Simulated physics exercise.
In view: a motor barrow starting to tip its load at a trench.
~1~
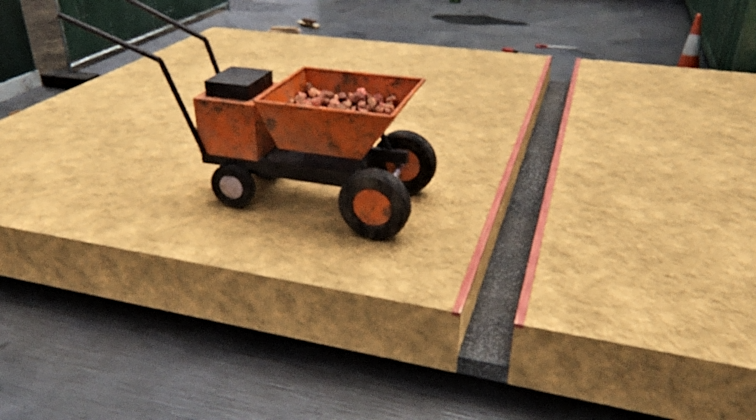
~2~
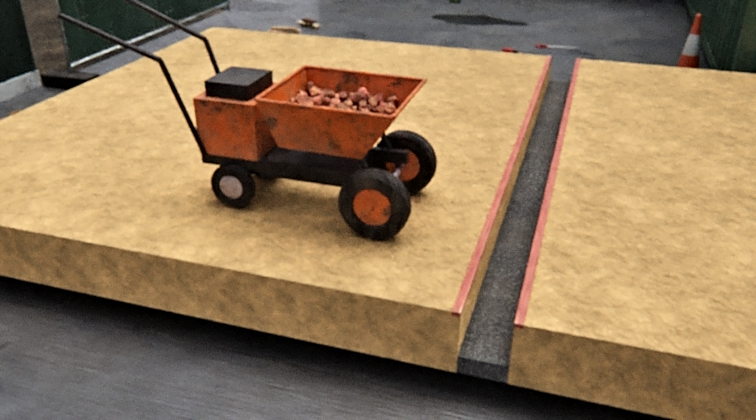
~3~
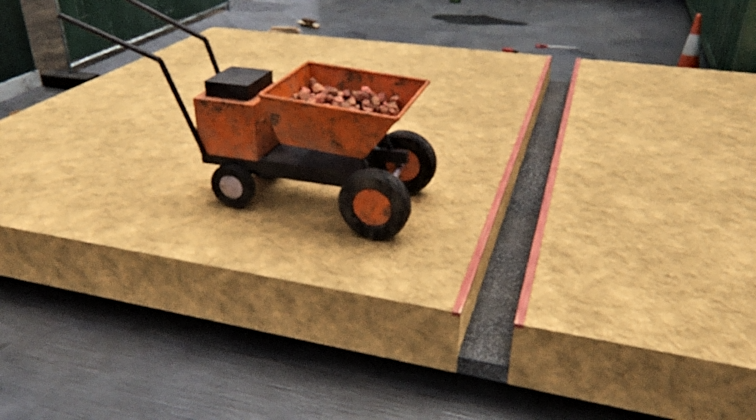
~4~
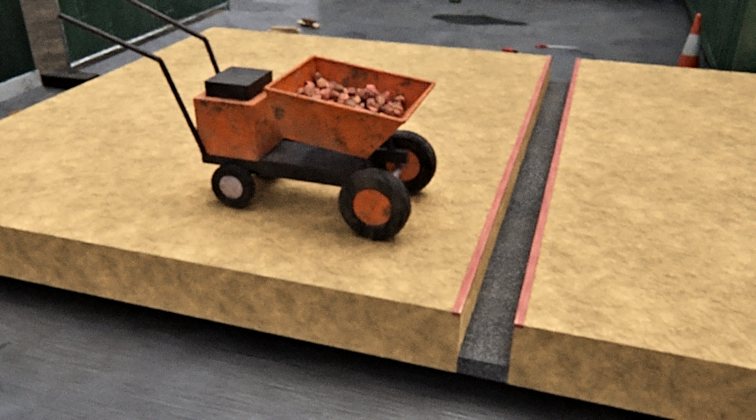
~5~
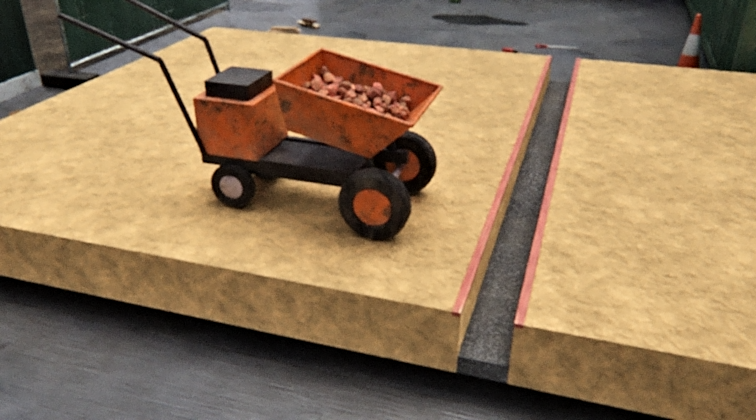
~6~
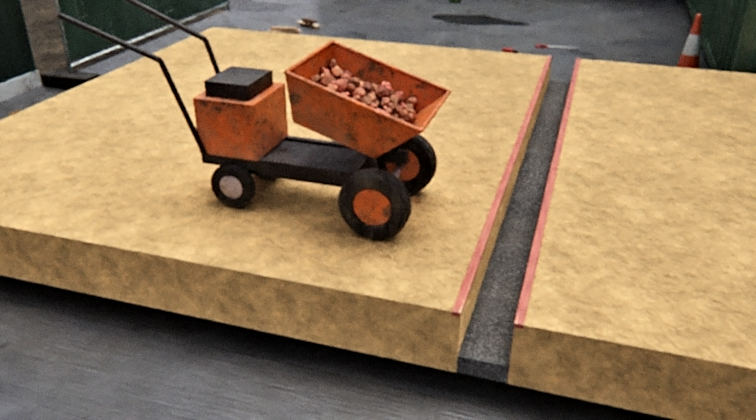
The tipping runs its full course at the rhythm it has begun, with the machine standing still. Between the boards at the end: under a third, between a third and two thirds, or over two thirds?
In the trench: More than two thirds.
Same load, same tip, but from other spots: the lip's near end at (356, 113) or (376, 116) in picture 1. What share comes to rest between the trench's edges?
Near 60 % and 90 %.
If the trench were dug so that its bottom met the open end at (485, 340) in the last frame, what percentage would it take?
About 80 per cent.
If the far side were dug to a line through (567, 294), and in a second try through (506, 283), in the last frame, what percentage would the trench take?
In turn 100 and 70 in a hundred.
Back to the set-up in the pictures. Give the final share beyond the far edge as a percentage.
About 0 per cent.
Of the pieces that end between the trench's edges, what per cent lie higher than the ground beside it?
Some 0 per cent.
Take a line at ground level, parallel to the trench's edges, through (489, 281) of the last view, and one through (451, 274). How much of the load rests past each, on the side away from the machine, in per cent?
The first gives 70 %, the second 100 %.
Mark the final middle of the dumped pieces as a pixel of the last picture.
At about (510, 255).
Soon, skip tipped steeply; all in the skip.
A while on, skip tipped right over; most in the skip; a stray few short of the trench; a small part in or heaped over the trench; a small part falling.
Towards the end, skip tipped right over; a small part in the skip; a stray few short of the trench; most in or heaped over the trench; a stray few beyond it.
Finally, skip tipped right over; nearly all in or heaped over the trench; a stray few beyond it.
